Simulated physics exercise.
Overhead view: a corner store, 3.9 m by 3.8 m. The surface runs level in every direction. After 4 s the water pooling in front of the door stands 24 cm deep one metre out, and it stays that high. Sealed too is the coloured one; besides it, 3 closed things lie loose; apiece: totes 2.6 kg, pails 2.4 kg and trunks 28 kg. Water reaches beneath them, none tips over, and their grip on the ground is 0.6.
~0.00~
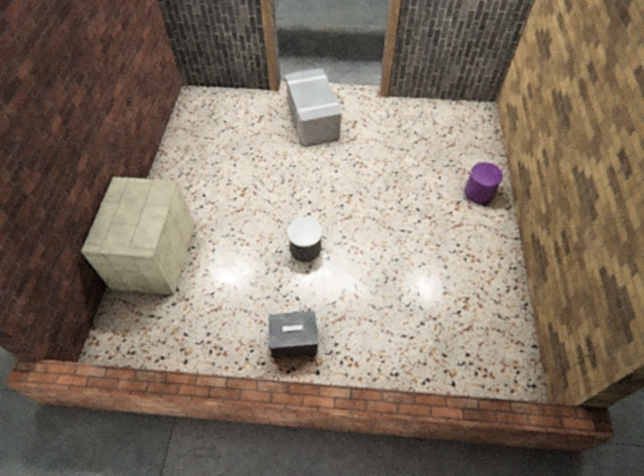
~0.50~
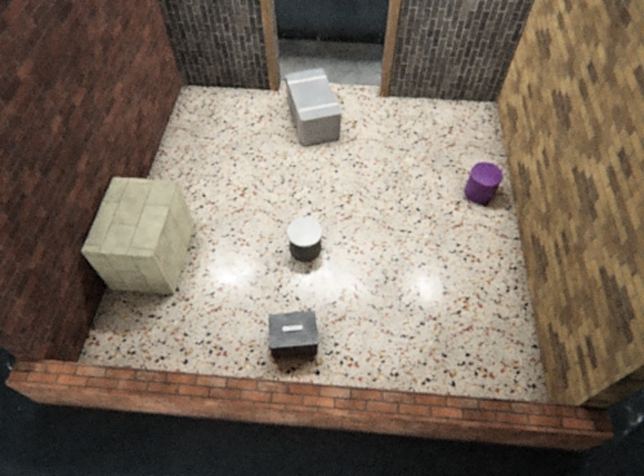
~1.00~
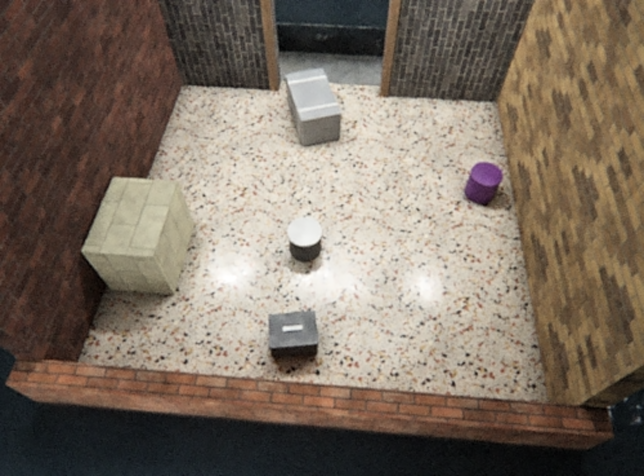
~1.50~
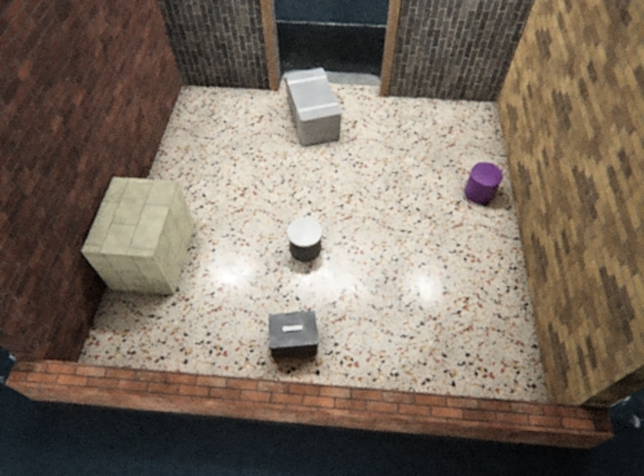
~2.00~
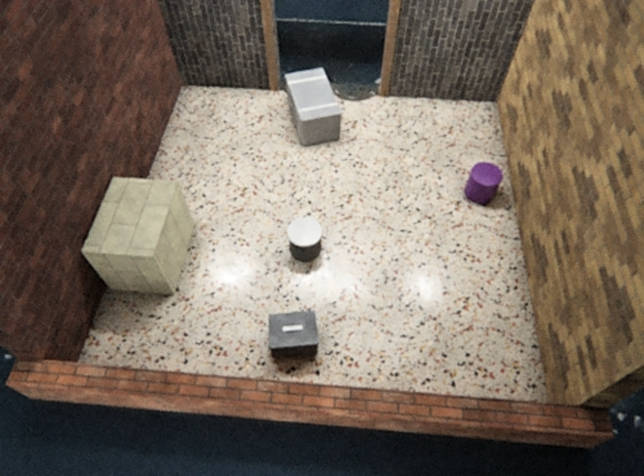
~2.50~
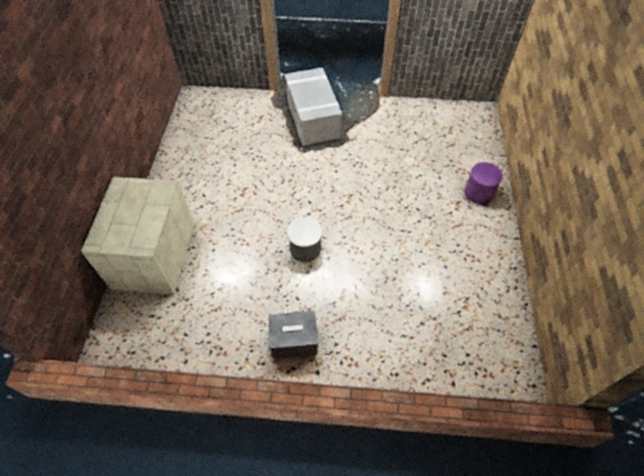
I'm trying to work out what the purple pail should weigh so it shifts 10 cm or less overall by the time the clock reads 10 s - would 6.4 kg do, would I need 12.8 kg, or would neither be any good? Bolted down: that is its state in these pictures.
I'd say you'd need 12.8 kg.
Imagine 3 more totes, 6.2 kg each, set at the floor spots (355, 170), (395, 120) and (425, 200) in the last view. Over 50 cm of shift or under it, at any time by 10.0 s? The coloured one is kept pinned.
In that order: Past it, short of it, more.
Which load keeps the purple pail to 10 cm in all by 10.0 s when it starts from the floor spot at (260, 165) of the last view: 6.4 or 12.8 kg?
Here both come up short.
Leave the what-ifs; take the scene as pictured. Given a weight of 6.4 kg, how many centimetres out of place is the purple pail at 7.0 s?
About 0 cm.
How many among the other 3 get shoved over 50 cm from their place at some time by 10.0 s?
I make it 3.
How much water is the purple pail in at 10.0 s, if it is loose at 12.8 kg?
Close to 9 cm deep.
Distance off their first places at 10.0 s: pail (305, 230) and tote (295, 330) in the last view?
140 cm and 140 cm respectively.
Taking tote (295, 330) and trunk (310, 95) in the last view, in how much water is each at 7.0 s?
Roughly 8 and 7 cm.
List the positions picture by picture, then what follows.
The first frame shows the purple pail at (487, 174) rests on the ground; 0.0 m2 under water; 0 of 4 have shifted.
The second frame shows the purple pail at (487, 174) rests on the ground; 0.0 m2 under water; 0 of 4 have shifted.
The third frame shows the purple pail at (487, 174) rests on the ground; 0.0 m2 under water; 0 of 4 have shifted.
The fourth frame shows the purple pail at (487, 174), on the bottom; 0.0 m2 under water; 0 of 4 have shifted.
The fifth frame shows the purple pail at (487, 174) rests on the ground; water covers 0.1 m2; 0 of 4 have shifted.
The sixth frame shows the purple pail at (487, 174) rests on the ground; water covers 0.4 m2; 0 of 4 have shifted.
After 3.5 s the purple pail would be 0 cm from its start with 6.4 kg and 0 cm from its start with 12.8 kg; 0 cm of water round it then.
After 4.5 s the purple pail would be 0 cm from its start with 6.4 kg and 0 cm from its start with 12.8 kg; 3 cm of water round it then.
After 7.0 s the purple pail would be 0 cm from its start with 6.4 kg and 0 cm from its start with 12.8 kg; 4 cm of water round it then.
After 10.0 s the purple pail would be 71 cm from its start with 6.4 kg and 0 cm from its start with 12.8 kg; 9 cm of water round it then.
